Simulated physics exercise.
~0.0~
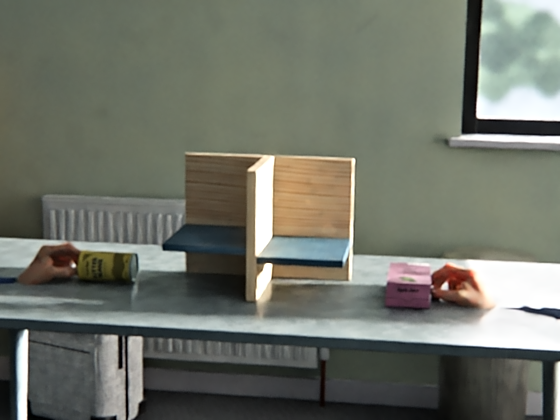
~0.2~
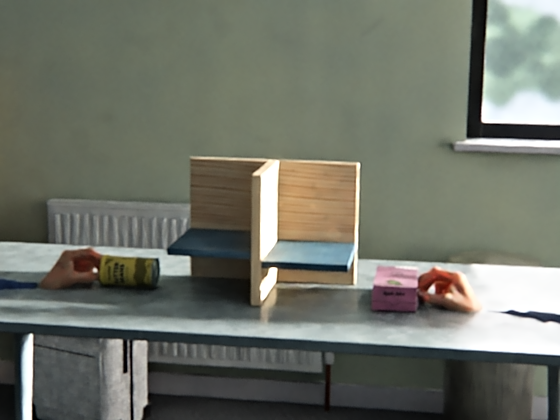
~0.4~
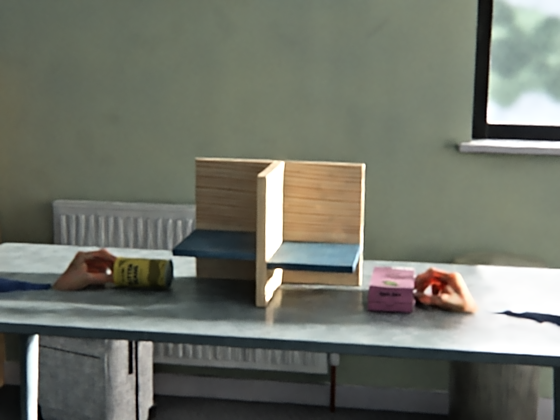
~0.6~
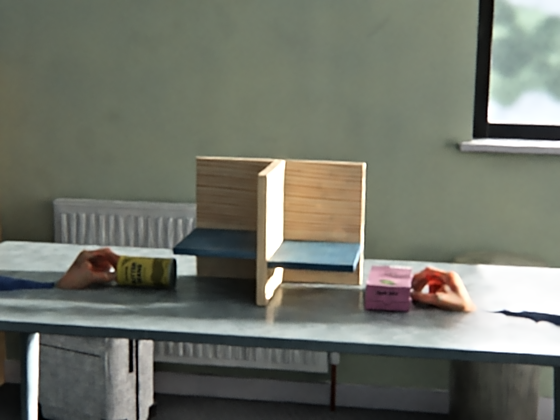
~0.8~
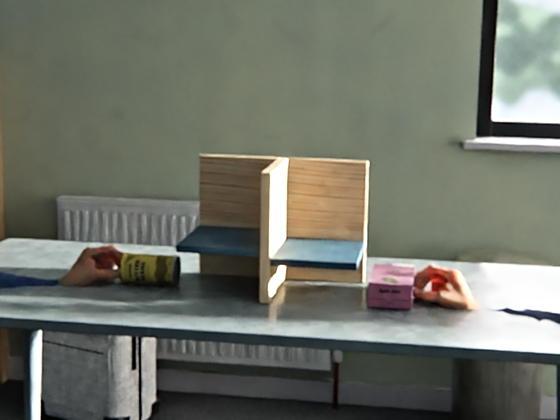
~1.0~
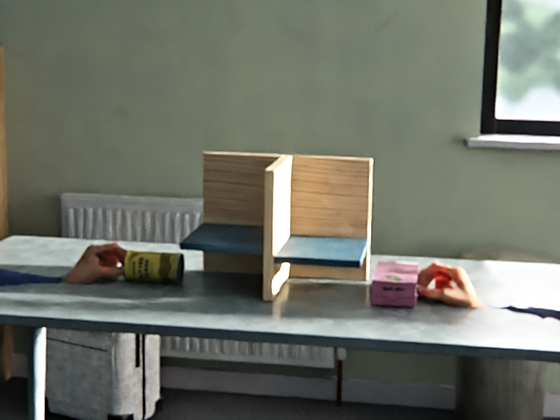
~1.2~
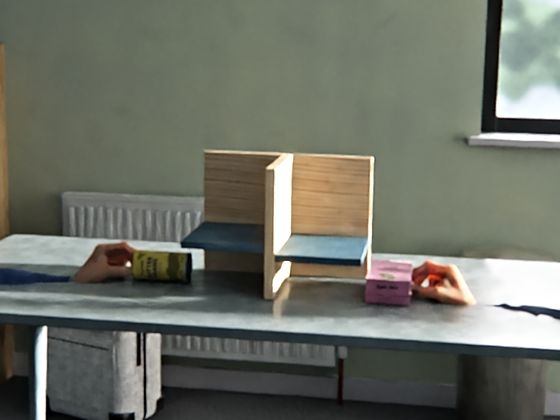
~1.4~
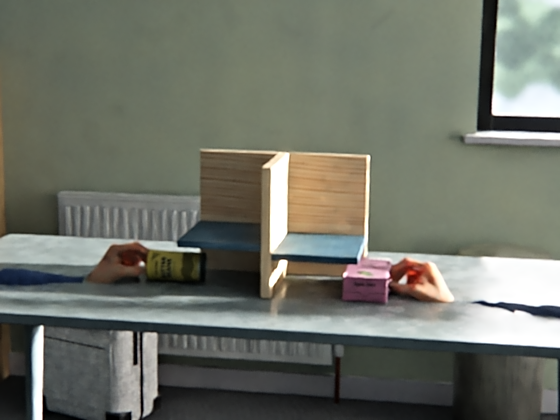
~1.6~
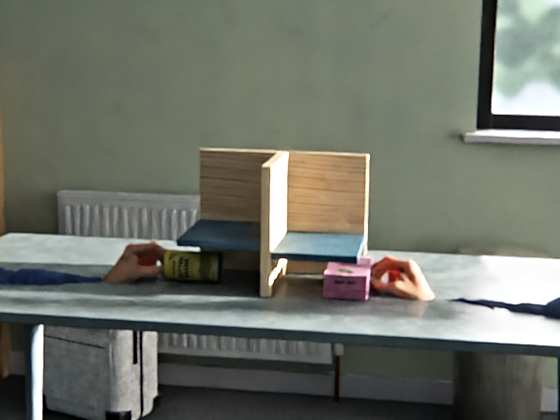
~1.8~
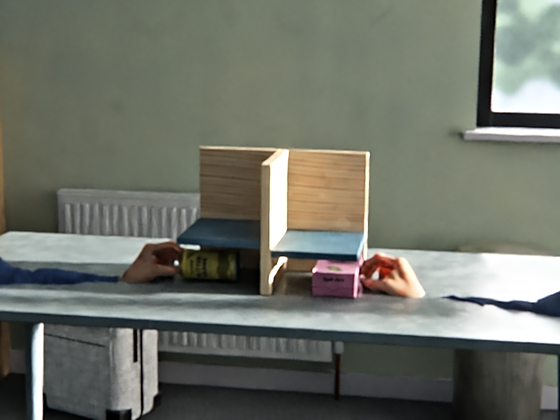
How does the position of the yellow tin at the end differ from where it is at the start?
At the start the yellow tin lies out on the open table to the left of the wooden stand. By the end it has moved right and lies beneath the blue shelf on the left side of the stand.
Two hands reach in from opposite sides of a grey-blue table, seen from the front in a slightly swaying view, with a green wall, a white radiator and a window behind. A wooden stand with blue shelves on either side of an upright divider sits in the middle. The left hand holds a yellow tin on its side, and the right hand holds a pink carton. Both hands push their items inward, pausing briefly before reaching the shelves. Then the carton slides in under the right shelf as the tin slides in under the left one, and both end up beneath, with the hands still beside them.
